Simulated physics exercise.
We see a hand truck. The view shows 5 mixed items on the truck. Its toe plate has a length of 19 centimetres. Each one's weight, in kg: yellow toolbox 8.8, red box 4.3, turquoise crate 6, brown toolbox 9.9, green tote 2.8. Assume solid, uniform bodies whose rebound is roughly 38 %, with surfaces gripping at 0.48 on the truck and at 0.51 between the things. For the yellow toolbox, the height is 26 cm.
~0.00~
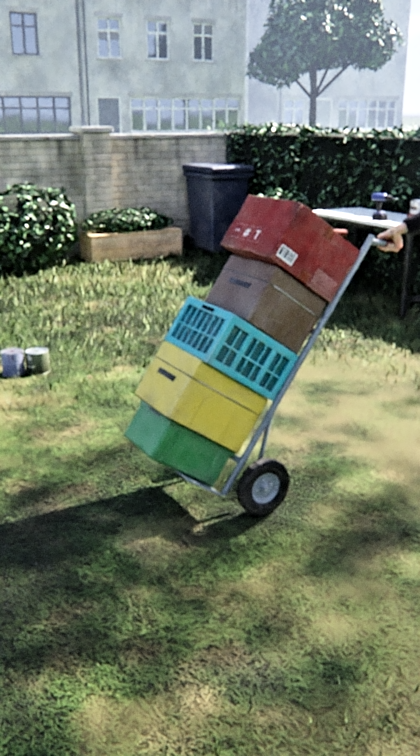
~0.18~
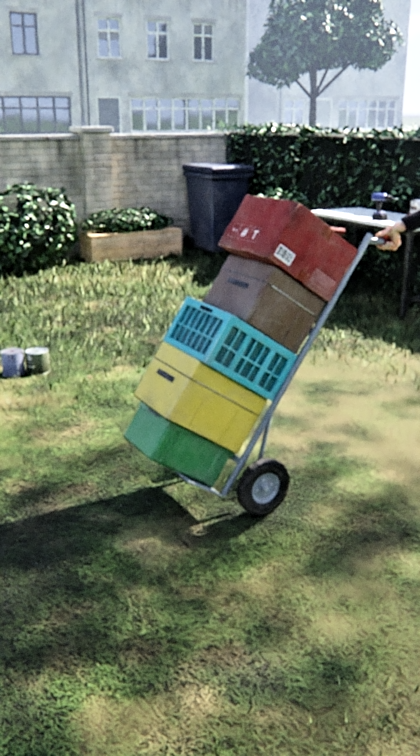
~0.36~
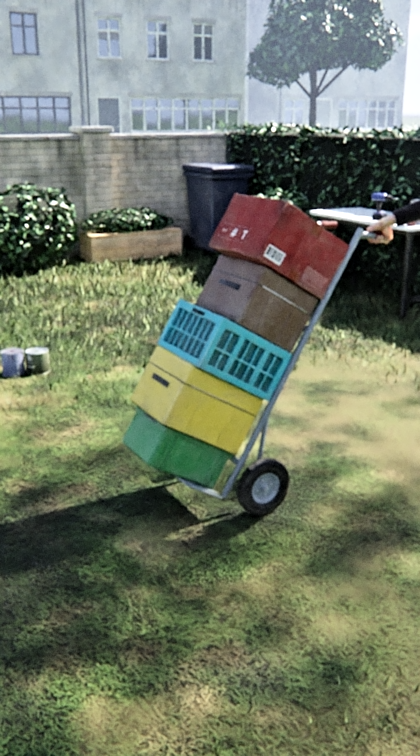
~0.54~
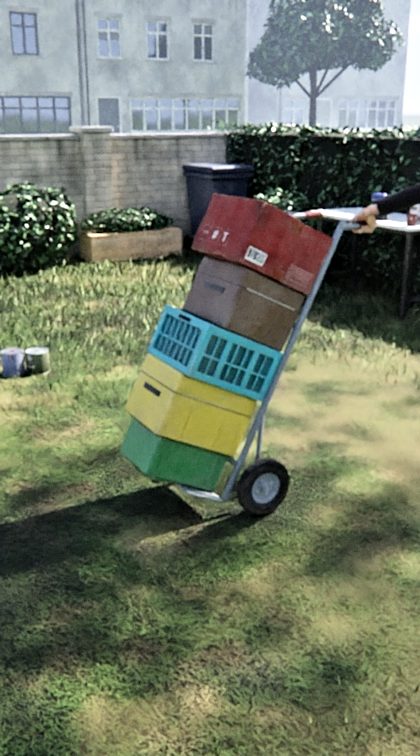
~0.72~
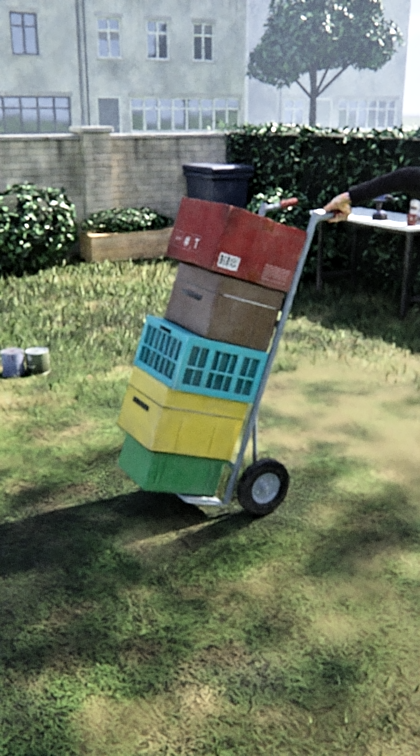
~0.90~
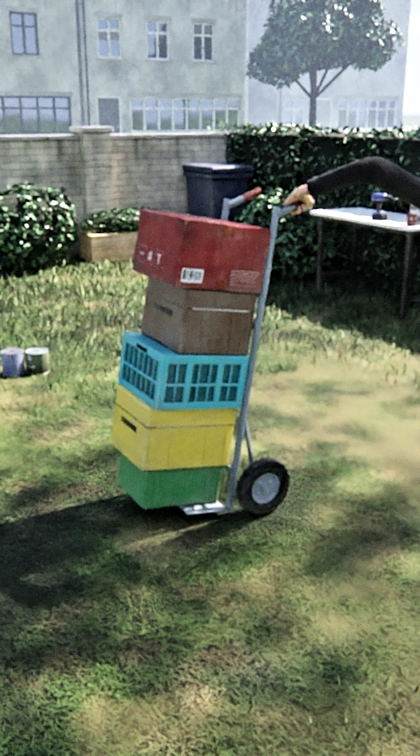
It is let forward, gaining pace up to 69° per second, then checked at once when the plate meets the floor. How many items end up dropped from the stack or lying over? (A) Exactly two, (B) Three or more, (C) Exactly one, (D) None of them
Option B: Three or more.
After 1.60 s, truck upright; red box 21° off its base near (67, 281); yellow toolbox 20° off its base near (139, 439); brown toolbox 21° off its base.
After 2.20 s, truck upright; yellow toolbox, red box, turquoise crate and brown toolbox now dropped from the stack; green tote 67° off its base.
After 2.60 s, truck upright; green tote on its side.
In the end (4.4 s), dropped from the stack, yellow toolbox, red box, turquoise crate and brown toolbox; toppled on the truck, green tote. At the end, from the last picture's camera, yellow toolbox near (47, 489).
